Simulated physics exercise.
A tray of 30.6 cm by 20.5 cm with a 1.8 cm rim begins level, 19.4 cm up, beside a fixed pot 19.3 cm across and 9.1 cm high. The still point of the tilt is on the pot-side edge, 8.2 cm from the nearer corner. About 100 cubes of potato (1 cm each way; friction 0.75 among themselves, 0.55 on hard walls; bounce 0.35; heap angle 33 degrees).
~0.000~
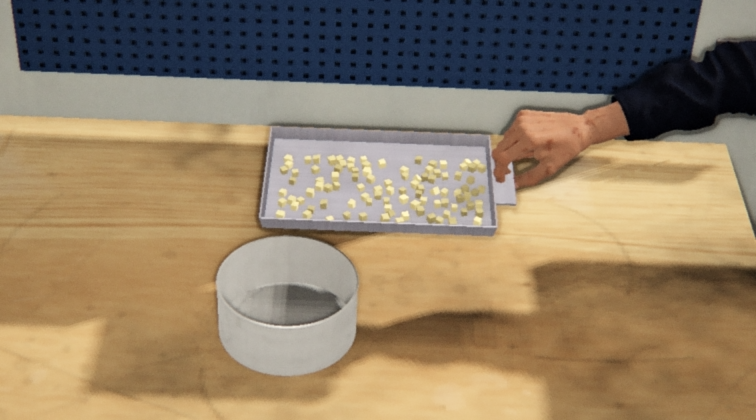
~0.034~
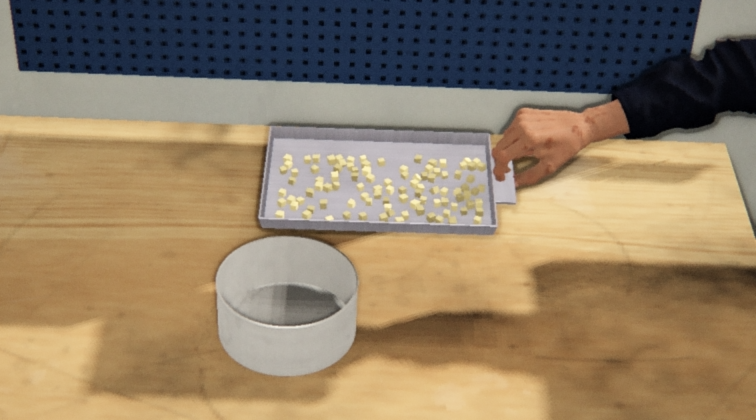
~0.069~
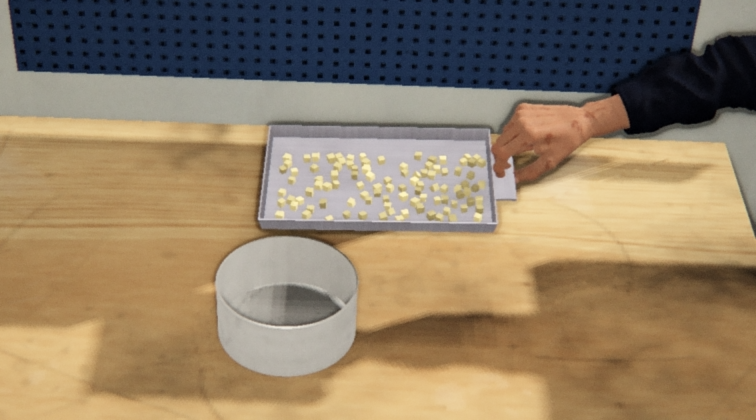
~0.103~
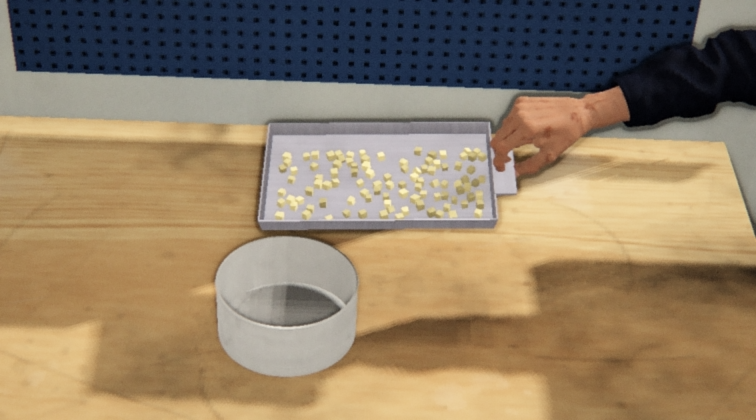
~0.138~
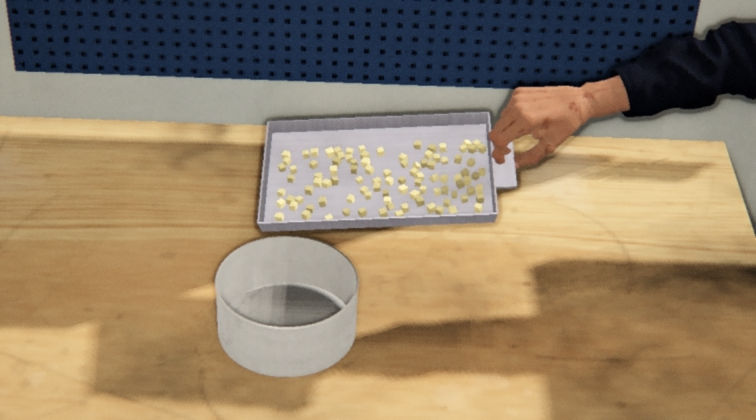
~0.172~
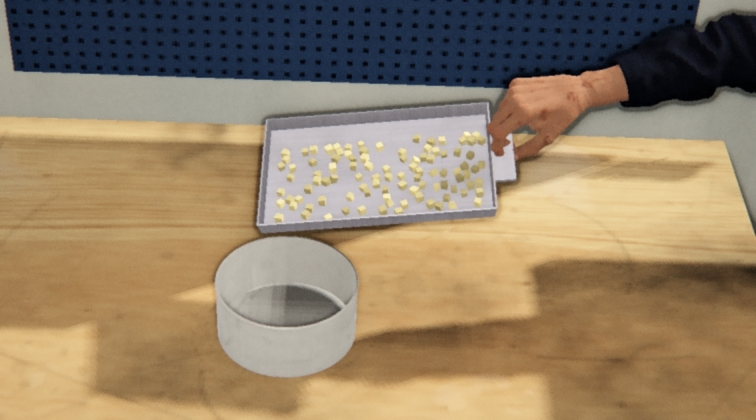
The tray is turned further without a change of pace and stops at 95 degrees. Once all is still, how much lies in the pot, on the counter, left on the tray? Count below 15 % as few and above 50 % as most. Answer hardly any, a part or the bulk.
Pot the bulk, counter hardly any, tray hardly any.
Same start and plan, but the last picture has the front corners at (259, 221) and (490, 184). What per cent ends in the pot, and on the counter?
Pot 35, counter 60.
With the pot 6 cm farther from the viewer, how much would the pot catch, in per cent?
It would be near 65 per cent.
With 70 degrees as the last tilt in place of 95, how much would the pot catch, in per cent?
Then about 55 per cent.
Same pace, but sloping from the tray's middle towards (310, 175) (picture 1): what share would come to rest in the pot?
Some 10 per cent.
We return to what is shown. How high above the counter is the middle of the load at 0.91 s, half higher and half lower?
About 16 cm.
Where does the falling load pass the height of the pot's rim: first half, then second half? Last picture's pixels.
First near (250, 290), later near (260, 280).
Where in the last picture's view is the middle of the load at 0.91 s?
Near (270, 243).
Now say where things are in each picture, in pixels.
Tray tilt 0 degrees, front corners at (263, 216) and (494, 225); middle of the pieces at (390, 191); pot at (288, 280), in the first frame.
Tray tilt 0 degrees, front corners at (262, 216) and (494, 224); middle of the pieces at (390, 190), in the second frame.
Tray tilt 2 degrees, front corners at (262, 217) and (494, 221); middle of the pieces at (390, 188), in the third frame.
Tray tilt 4 degrees, front corners at (262, 219) and (494, 217), lowest corner left front; middle of the pieces at (390, 185), in the fourth frame.
Tray tilt 7 degrees, front corners at (261, 221) and (494, 212), lowest corner left front; middle of the pieces at (389, 181), in the fifth frame.
Tray tilt 10 degrees, front corners at (261, 223) and (494, 206), lowest corner left front; middle of the pieces at (389, 177); pot at (287, 281). Its pace works out near 90 degrees a second, in the sixth frame.
After 0.62 s, tilt 51 degrees; the tray holds 100 %, the pot 0 %.
Then, at 0.91 s, tilt 77 degrees; the tray holds 60 %, the pot 20 %.
After 1.31 s, tilt 95 degrees; the tray holds 5 %, the pot 85 %.
At rest (2.3 s), pot 95 %, counter 5 %, tray 0 %.
